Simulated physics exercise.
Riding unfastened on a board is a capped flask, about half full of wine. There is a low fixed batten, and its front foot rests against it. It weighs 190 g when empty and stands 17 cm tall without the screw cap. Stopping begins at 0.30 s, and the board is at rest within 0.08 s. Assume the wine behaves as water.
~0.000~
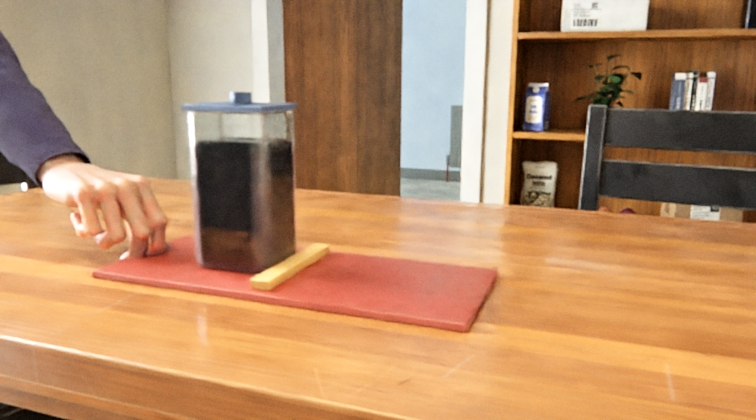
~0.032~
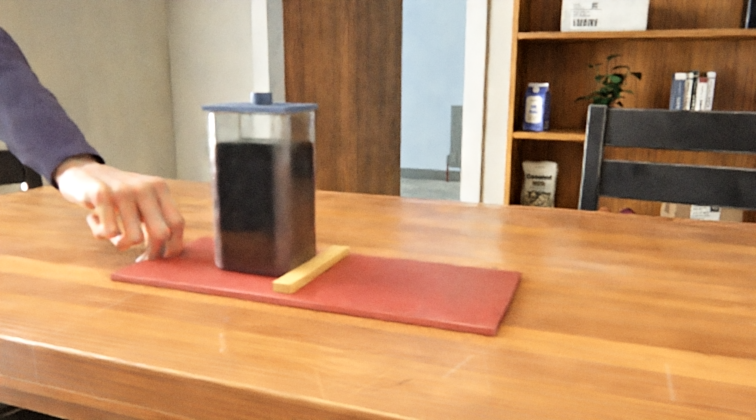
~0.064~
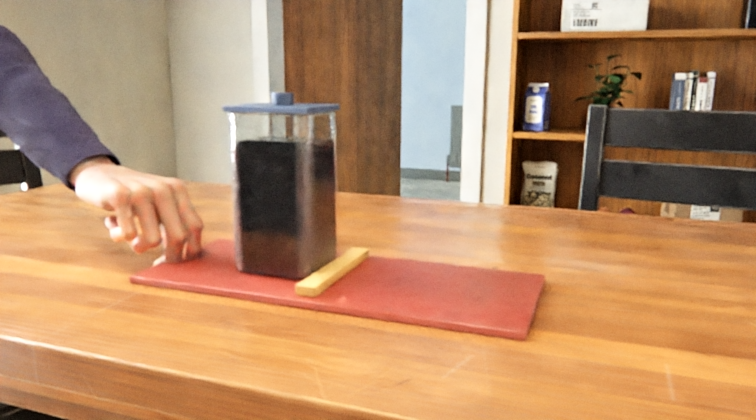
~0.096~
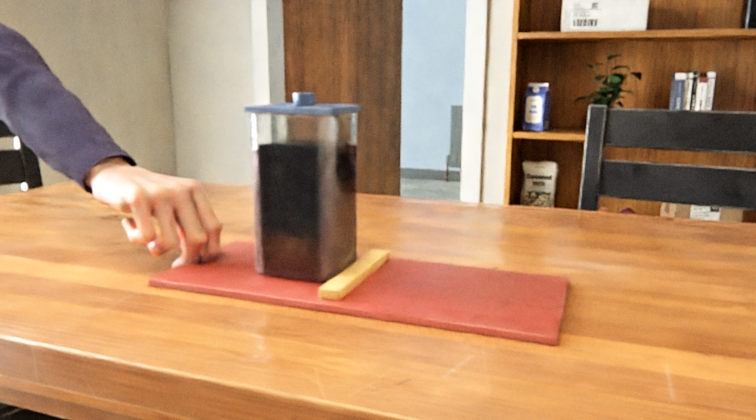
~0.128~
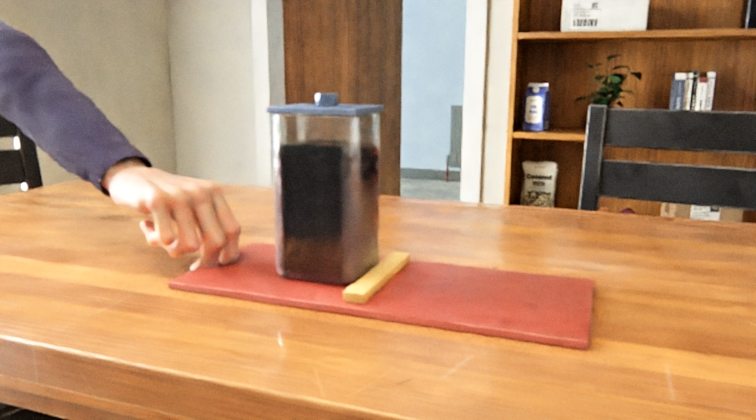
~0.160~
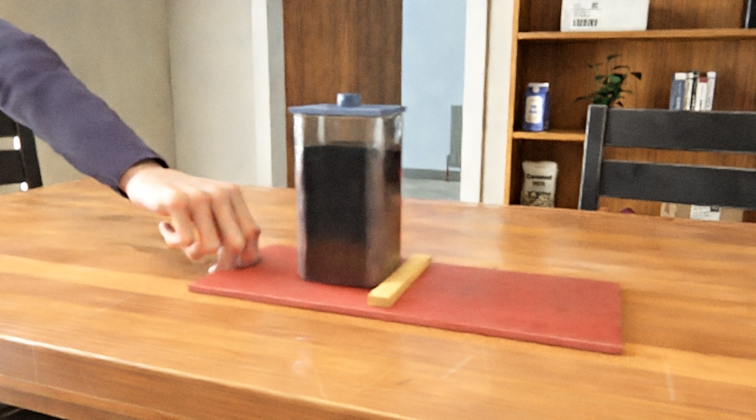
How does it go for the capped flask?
Honestly, it keeps its balance.
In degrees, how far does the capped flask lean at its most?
14 degrees at most.
By 0.38 s the board moves at 0.00 m/s; the capped flask leans 6°.
By 0.50 s the capped flask leans 14°.
By 0.66 s the capped flask stands where it began.
By 0.88 s the capped flask stands where it began.
At rest the capped flask stands where it began.
